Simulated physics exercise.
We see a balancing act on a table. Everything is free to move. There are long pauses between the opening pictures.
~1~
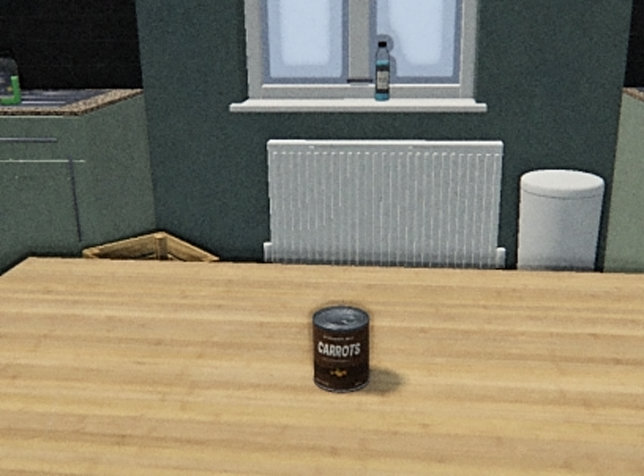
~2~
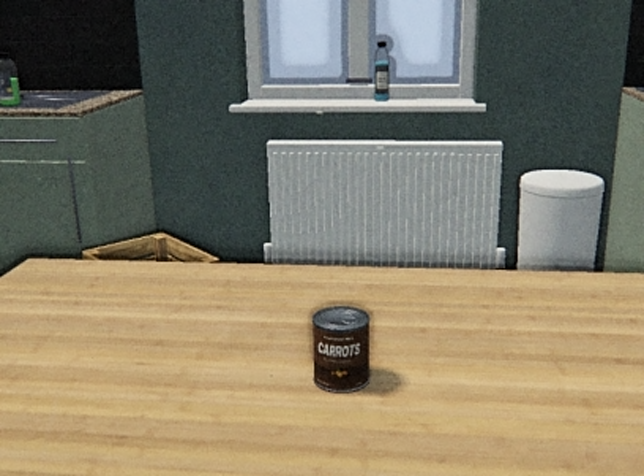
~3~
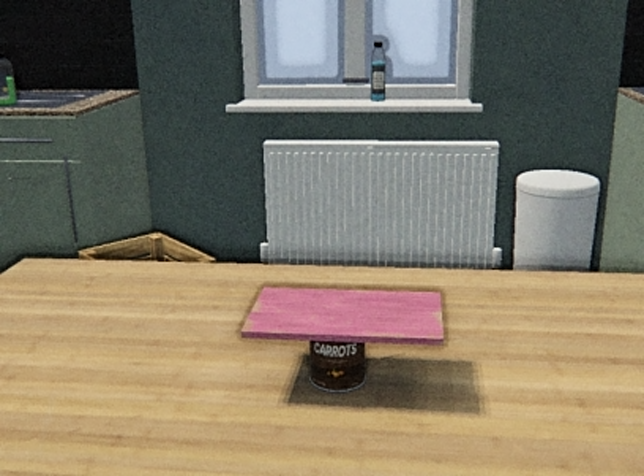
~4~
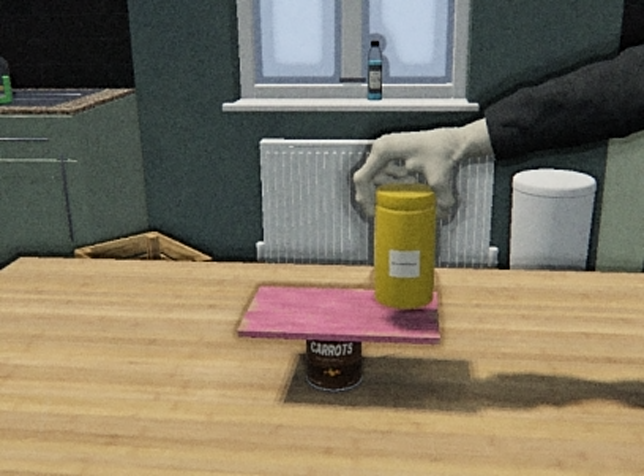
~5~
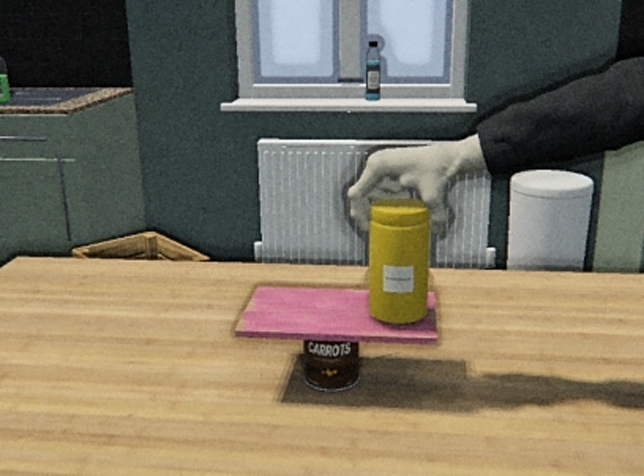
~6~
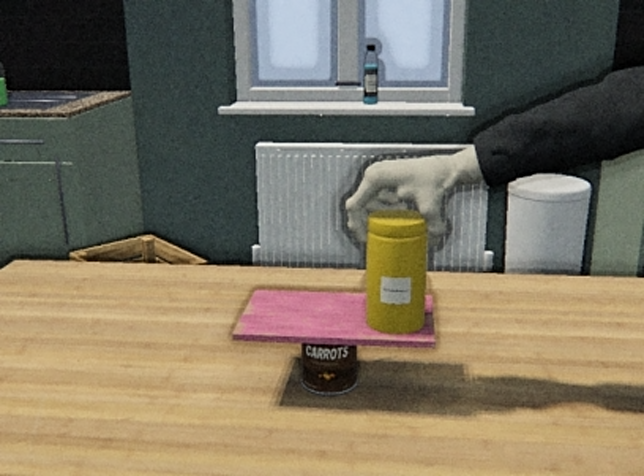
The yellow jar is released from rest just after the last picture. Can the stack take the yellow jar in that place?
Here the stack loses its balance.
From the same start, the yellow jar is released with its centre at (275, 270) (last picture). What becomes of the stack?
Then it loses its balance.
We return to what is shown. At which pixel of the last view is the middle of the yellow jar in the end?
Around (493, 359).
Then, 0.40 s past the last view, yellow jar now fallen; pink board rocked 71° from its first pose.
Then, 1.20 s past the last view, pink board on its side.
Finally, fallen, pink board and yellow jar; brown tin still in place. Final places as the last picture's camera would see them, yellow jar near (493, 359). The stack comes apart.
